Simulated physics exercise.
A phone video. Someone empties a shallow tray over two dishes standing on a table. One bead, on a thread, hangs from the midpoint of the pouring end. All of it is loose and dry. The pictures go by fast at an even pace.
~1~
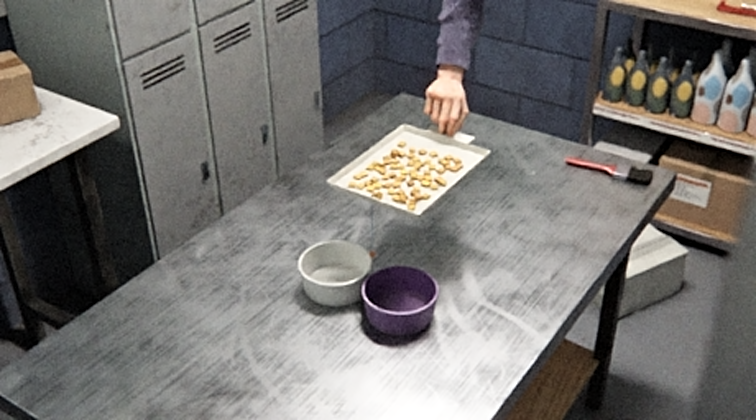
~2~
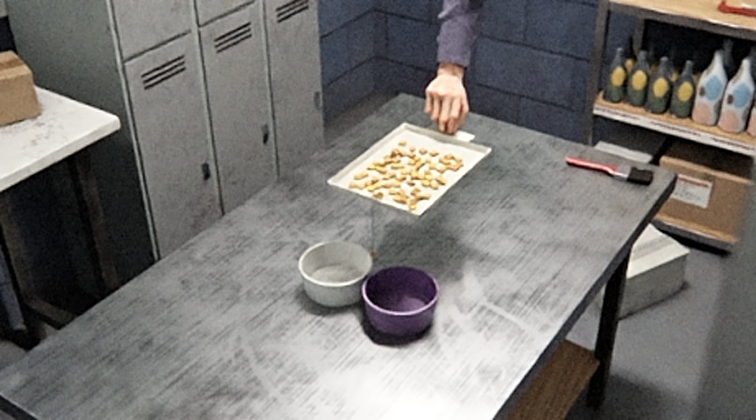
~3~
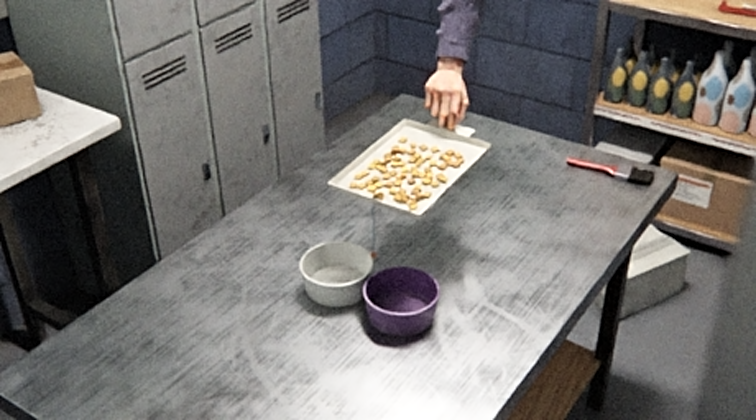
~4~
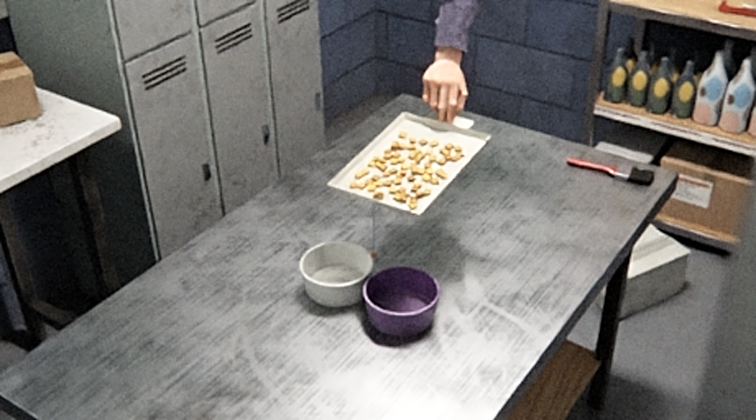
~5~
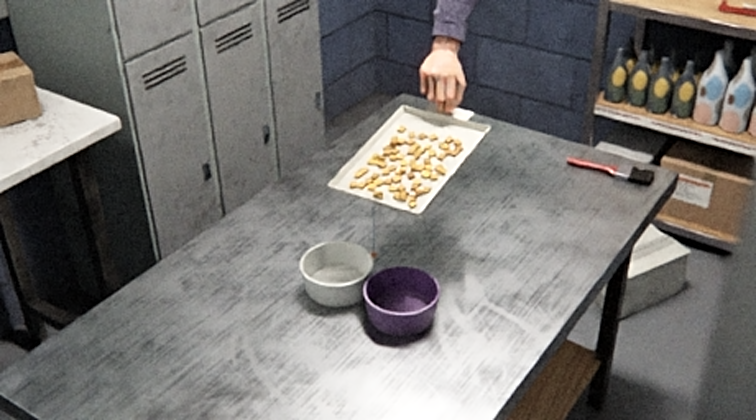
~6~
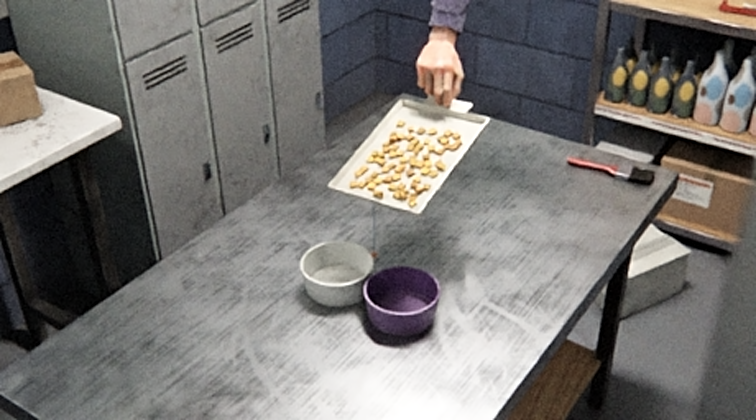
On a dark table in a room with gray lockers, a hand held a shallow tray of small golden pieces near white and purple bowls, then slowly raised its far end.
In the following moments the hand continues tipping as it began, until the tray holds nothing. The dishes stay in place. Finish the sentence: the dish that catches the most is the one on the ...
... left.
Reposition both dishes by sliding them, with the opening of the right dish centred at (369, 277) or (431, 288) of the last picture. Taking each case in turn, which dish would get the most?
Note: Try one - the dish on the right side; try two - the dish on the left side.
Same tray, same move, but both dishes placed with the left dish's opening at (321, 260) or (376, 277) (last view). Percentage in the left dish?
Near 50 % and 50 %.
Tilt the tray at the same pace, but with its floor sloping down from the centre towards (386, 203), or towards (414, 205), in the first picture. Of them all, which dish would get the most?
Try 1: The right-side dish; try 2: The right-side dish.
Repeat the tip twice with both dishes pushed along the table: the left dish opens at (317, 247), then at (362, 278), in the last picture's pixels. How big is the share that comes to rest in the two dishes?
In turn 90 and 60 in a hundred.
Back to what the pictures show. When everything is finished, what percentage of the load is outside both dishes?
Close to 10 percent, I reckon.
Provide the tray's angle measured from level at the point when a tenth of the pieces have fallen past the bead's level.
Approx. reading: About 100°.
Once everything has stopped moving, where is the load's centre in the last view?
I'd say the middle ends up at about (338, 284).
Shortly afterwards, tray tipped steeply; the whole lot on the tray.
Next, tray tipped past a quarter turn; near two thirds on the tray; only a few in the right dish; a little in the left dish; only a few outside both; near a quarter in the air.
Some moments later, tray tipped past a quarter turn; a little in the right dish; the bulk in the left dish; a little outside both.
In the end, tray tipped past a quarter turn; a little in the right dish; the bulk in the left dish; a little outside both.
